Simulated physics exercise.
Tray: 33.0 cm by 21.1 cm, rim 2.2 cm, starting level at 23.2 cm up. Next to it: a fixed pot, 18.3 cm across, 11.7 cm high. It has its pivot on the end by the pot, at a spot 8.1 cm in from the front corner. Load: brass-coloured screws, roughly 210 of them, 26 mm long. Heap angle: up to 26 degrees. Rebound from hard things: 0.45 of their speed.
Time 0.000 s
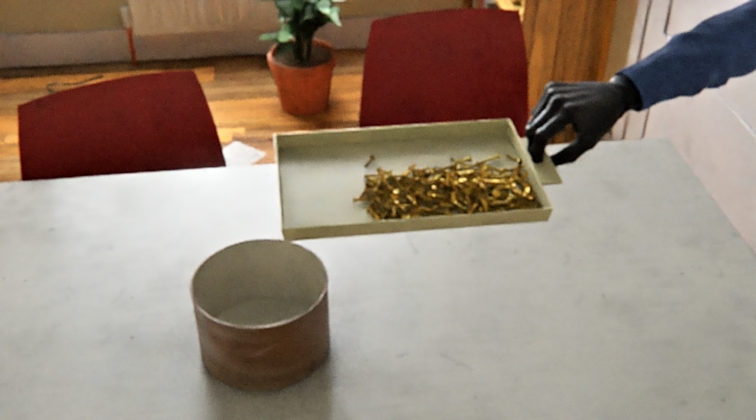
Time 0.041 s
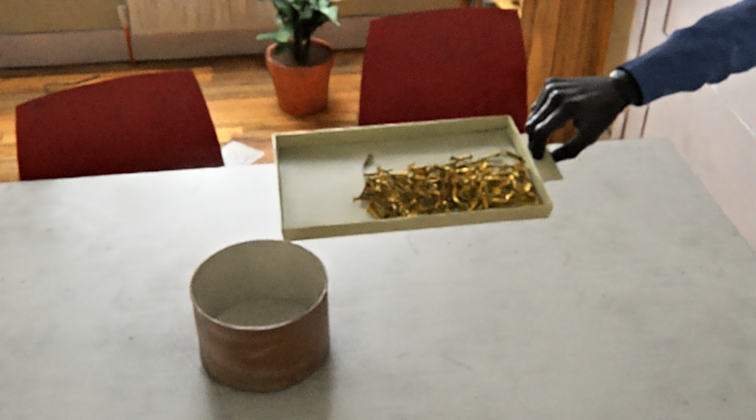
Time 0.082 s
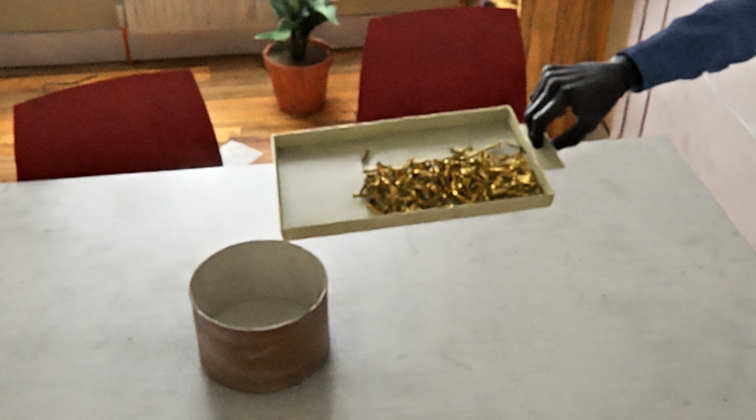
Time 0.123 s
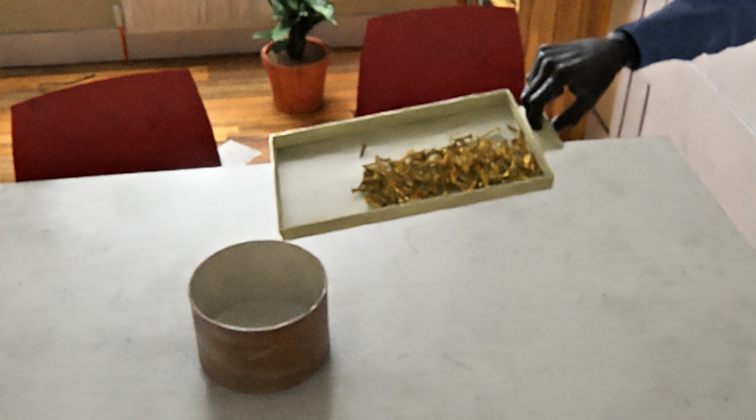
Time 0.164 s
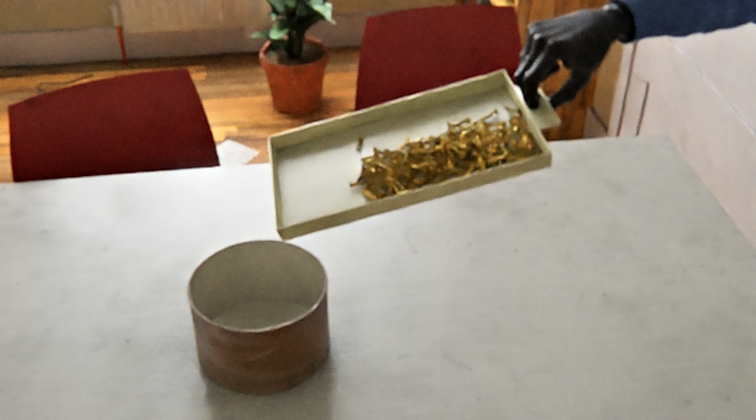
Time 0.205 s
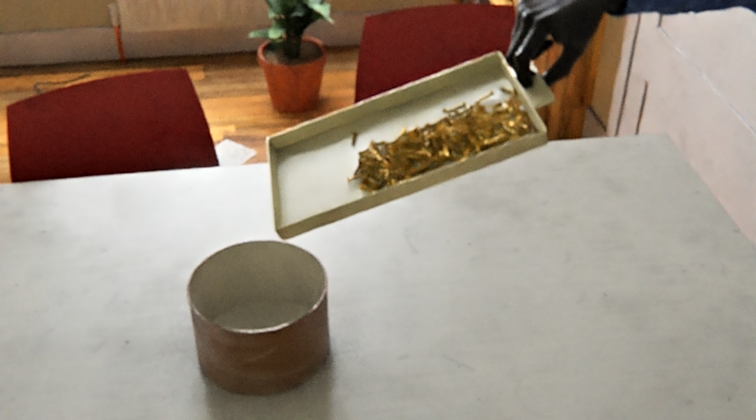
A shallow, pale tray heaped with brass-coloured screws starts out level above a grey table, its right end held by a black-gloved hand. The hand lifts that end, slightly at first and then more steeply, while the left end stays low beside a round brown pot and the screws remain heaped together.
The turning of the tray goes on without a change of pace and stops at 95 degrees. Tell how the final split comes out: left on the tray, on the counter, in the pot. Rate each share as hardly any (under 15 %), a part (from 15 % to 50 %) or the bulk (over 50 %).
Left on the tray: Hardly any; counter: The bulk; pot: A part.
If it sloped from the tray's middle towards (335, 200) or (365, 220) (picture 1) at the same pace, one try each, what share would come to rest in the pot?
Near 60 and 45 percent, in that order.
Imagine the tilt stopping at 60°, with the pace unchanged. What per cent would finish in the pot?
Around 30 per cent, then.
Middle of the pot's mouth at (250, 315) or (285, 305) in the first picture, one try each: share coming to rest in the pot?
In order, about 20 and about 10 per cent.
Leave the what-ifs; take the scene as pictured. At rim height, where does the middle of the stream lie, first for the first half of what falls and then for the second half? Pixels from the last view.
At roughly (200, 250) first, later on at (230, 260).
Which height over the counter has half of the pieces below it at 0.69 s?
Median height: Approx. 22 cm.
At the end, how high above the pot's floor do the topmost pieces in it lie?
It reaches roughly 1.5 cm.
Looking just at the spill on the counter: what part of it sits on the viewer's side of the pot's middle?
Share: Some 10 %.
Then, at 0.49 s, tilt 56 degrees; the tray holds 100 %, the pot 0 %.
After 0.69 s, tilt 83 degrees; the tray holds 55 %, the pot 0 %.
After 1.00 s, tilt 95 degrees; the tray holds 0 %, the pot 35 %.
By 2.1 s all is still; tray 0 %, counter 60 %, pot 40 %.
